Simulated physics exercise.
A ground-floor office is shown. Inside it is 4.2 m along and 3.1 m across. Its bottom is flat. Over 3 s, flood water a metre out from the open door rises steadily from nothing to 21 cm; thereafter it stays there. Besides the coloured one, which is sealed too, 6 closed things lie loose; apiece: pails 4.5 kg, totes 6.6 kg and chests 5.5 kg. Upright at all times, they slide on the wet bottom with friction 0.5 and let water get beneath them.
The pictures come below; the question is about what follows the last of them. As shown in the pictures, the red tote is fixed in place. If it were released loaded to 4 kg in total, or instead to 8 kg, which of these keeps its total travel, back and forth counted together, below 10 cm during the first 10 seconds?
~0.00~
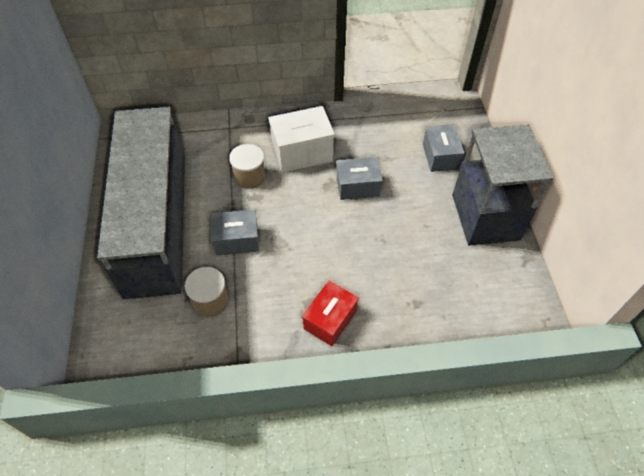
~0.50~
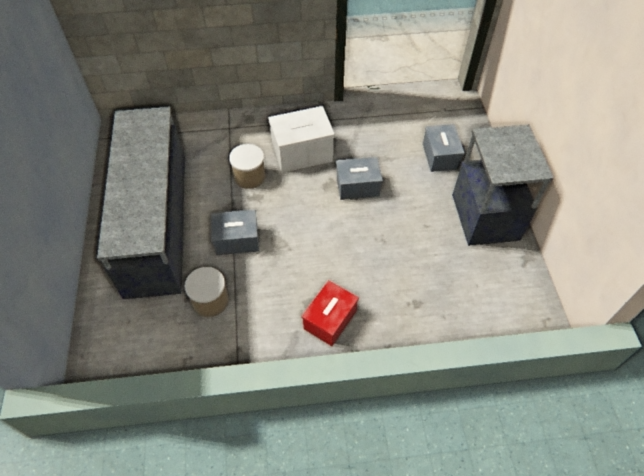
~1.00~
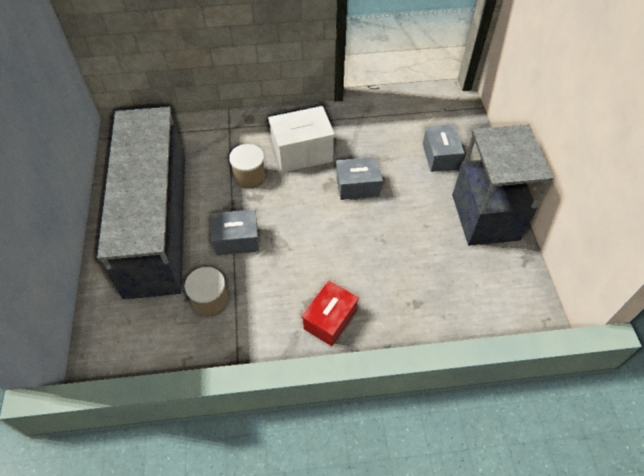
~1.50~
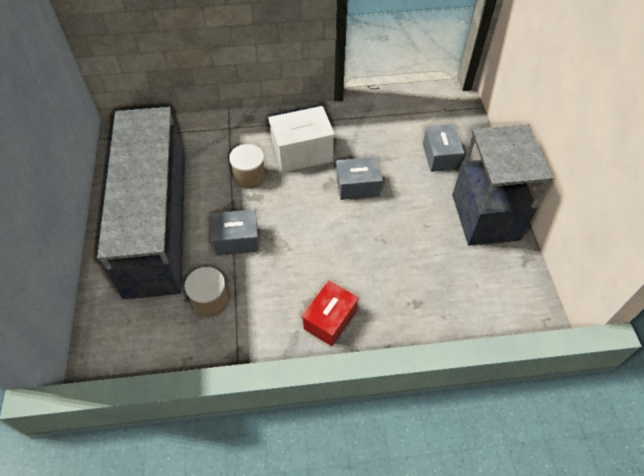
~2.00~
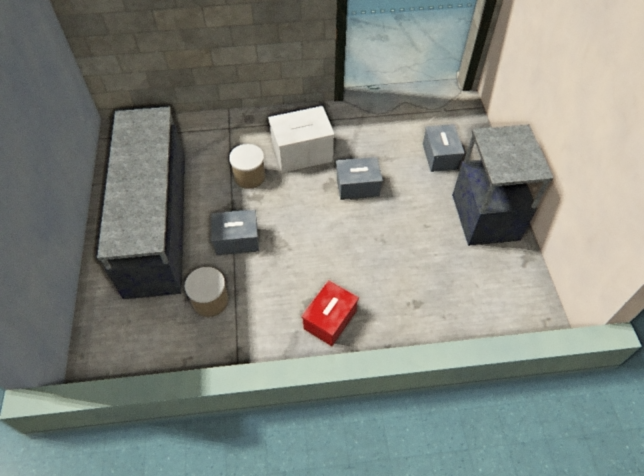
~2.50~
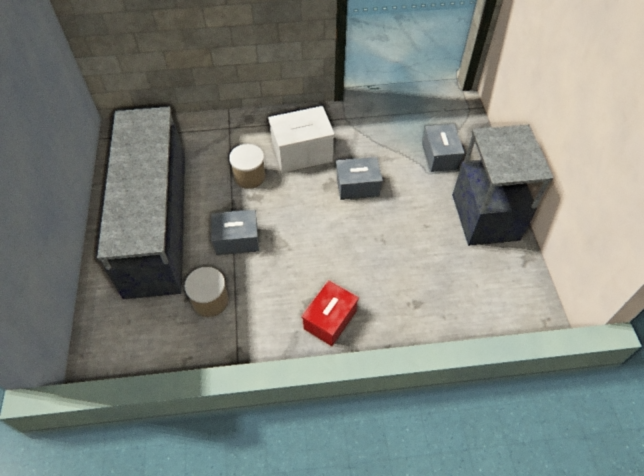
I'd say it needs more than both.
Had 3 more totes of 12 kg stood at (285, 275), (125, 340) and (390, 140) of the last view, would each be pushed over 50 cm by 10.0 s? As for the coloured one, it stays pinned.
Above the mark, below the mark, above the mark.
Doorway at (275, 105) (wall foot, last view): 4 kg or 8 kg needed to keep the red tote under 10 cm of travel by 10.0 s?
Under that change no listed mass suffices.
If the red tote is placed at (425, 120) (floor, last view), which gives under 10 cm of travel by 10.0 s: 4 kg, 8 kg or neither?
Short answer: No load.
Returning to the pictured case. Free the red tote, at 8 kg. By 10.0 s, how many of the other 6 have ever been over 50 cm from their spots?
The answer here is 4.
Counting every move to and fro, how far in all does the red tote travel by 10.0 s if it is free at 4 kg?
About 200 cm.
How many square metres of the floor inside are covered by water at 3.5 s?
At that time the wet patch spans about 3.5 m2.
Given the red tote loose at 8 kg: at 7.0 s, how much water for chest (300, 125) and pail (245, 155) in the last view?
Some 2 cm at the first, some 1 cm at the second.
After 3.5 s the red tote would be 0 cm from its start with 4 kg and 0 cm from its start with 8 kg; 0 cm of water round it then.
After 4.5 s the red tote would be 1 cm from its start with 4 kg and 0 cm from its start with 8 kg; 2 cm of water round it then.
After 7.0 s the red tote would be 74 cm from its start with 4 kg and 166 cm from its start with 8 kg; 9 cm of water round it then.
After 10.0 s the red tote would be 160 cm from its start with 4 kg and 196 cm from its start with 8 kg; 20 cm of water round it then.
